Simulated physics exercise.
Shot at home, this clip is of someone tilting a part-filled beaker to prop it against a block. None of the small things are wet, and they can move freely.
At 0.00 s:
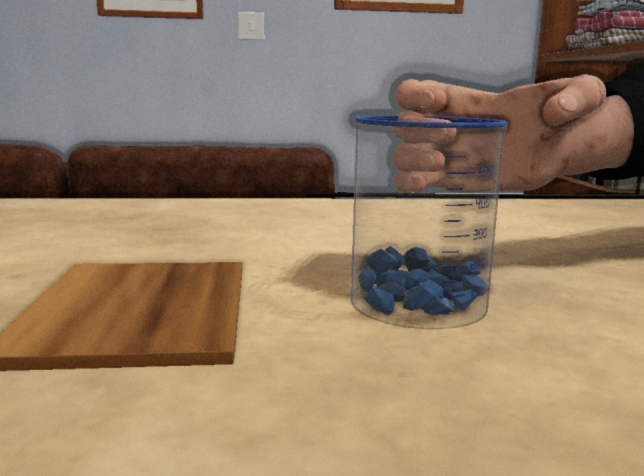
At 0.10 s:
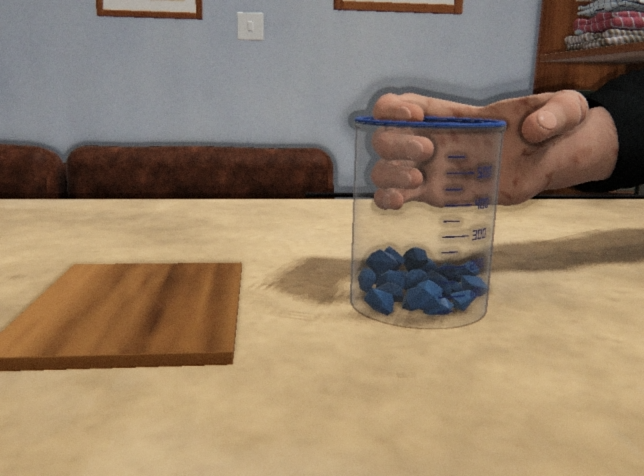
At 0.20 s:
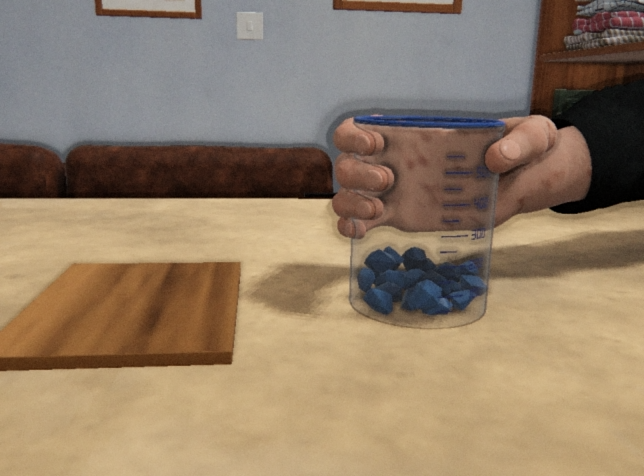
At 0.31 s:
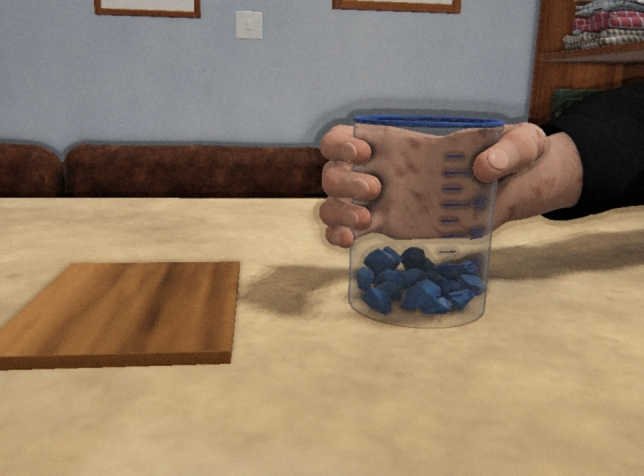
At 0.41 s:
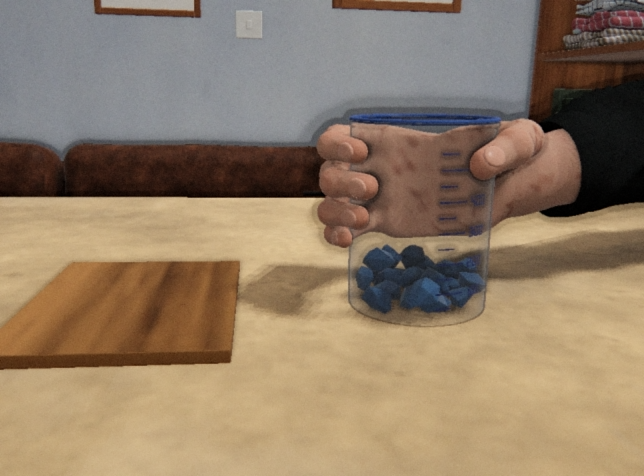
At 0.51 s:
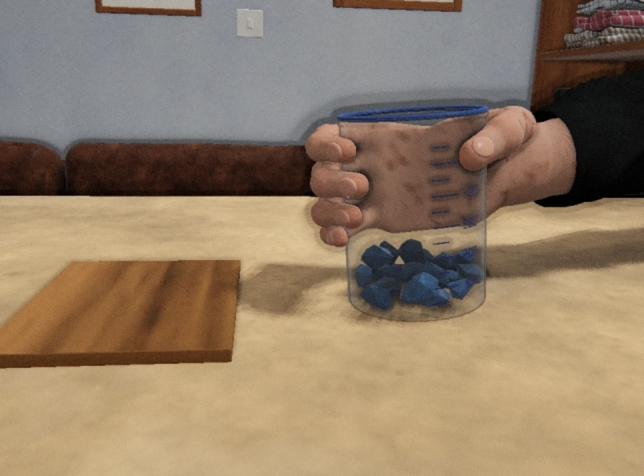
The footage shows a hand reaching around a clear beaker partly filled with blue stones on a table, to the right of a flat wooden block. The fingers close around it, and the beaker tilts slightly to the left.
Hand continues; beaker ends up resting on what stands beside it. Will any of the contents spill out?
It's going to lose nothing at that tilt.
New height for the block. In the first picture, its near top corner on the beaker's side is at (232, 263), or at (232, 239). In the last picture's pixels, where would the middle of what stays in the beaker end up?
I'd put it close to (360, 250) first and close to (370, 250) after that.
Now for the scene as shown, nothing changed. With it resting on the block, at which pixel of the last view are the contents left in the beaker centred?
(329, 267) or thereabouts.
By 0.99 s, the beaker leans 34°; everything is still inside.
By 1.50 s, the beaker leans 66°; everything is still inside.
By 2.10 s, the beaker rests on the block at 84°; everything is still inside.
When it is over (2.7 s), the beaker rests on the block at 84°; everything is still inside.
